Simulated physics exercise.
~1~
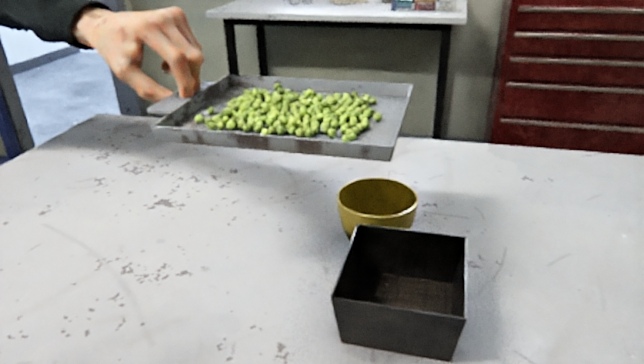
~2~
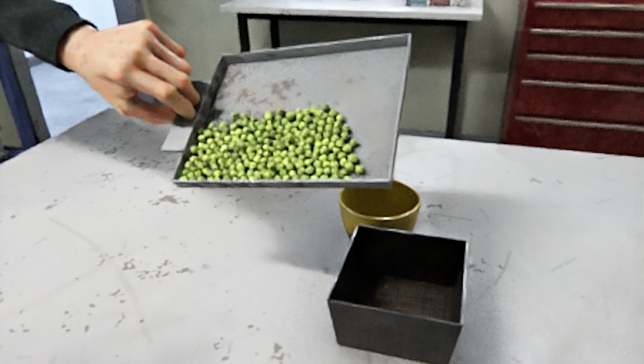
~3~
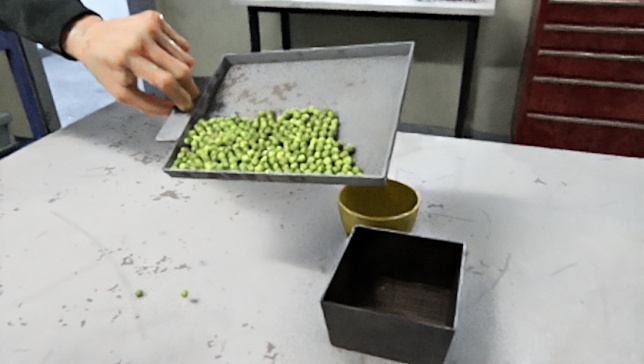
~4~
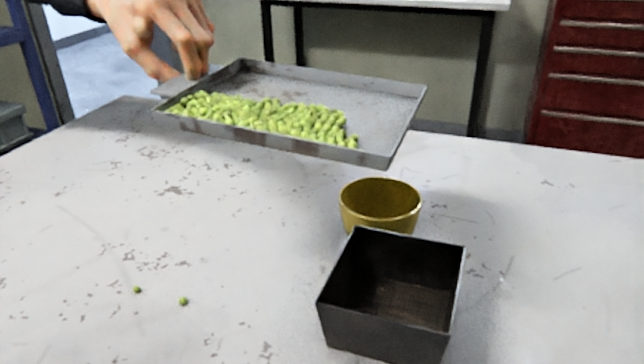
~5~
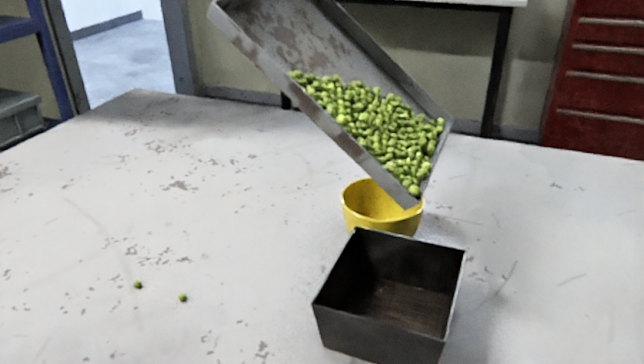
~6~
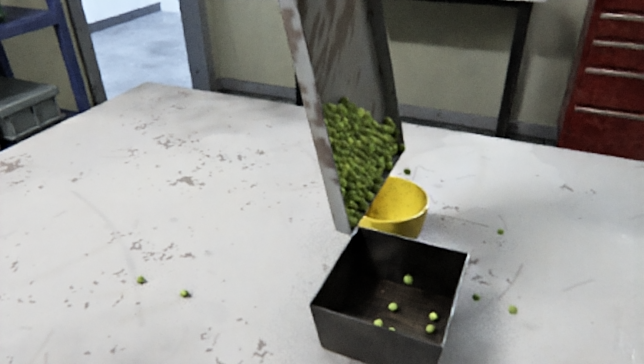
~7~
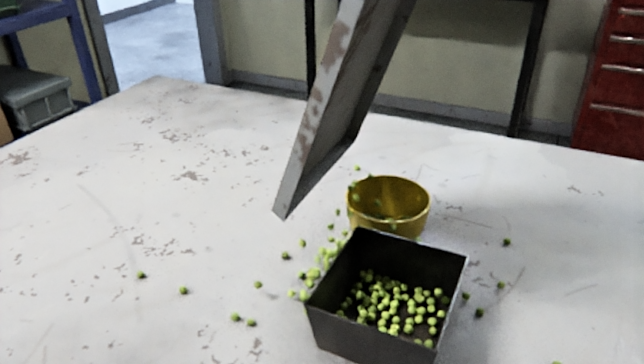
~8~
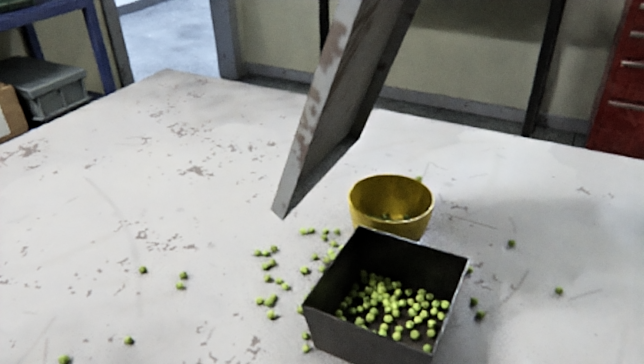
We see a hand tilt a metal tray of green peas above a table, spilling a couple, then level it. The tray tips steeply to the right, pouring peas into a black tin and yellow bowl, with many scattering across the tabletop as the emptied tray stays tilted.
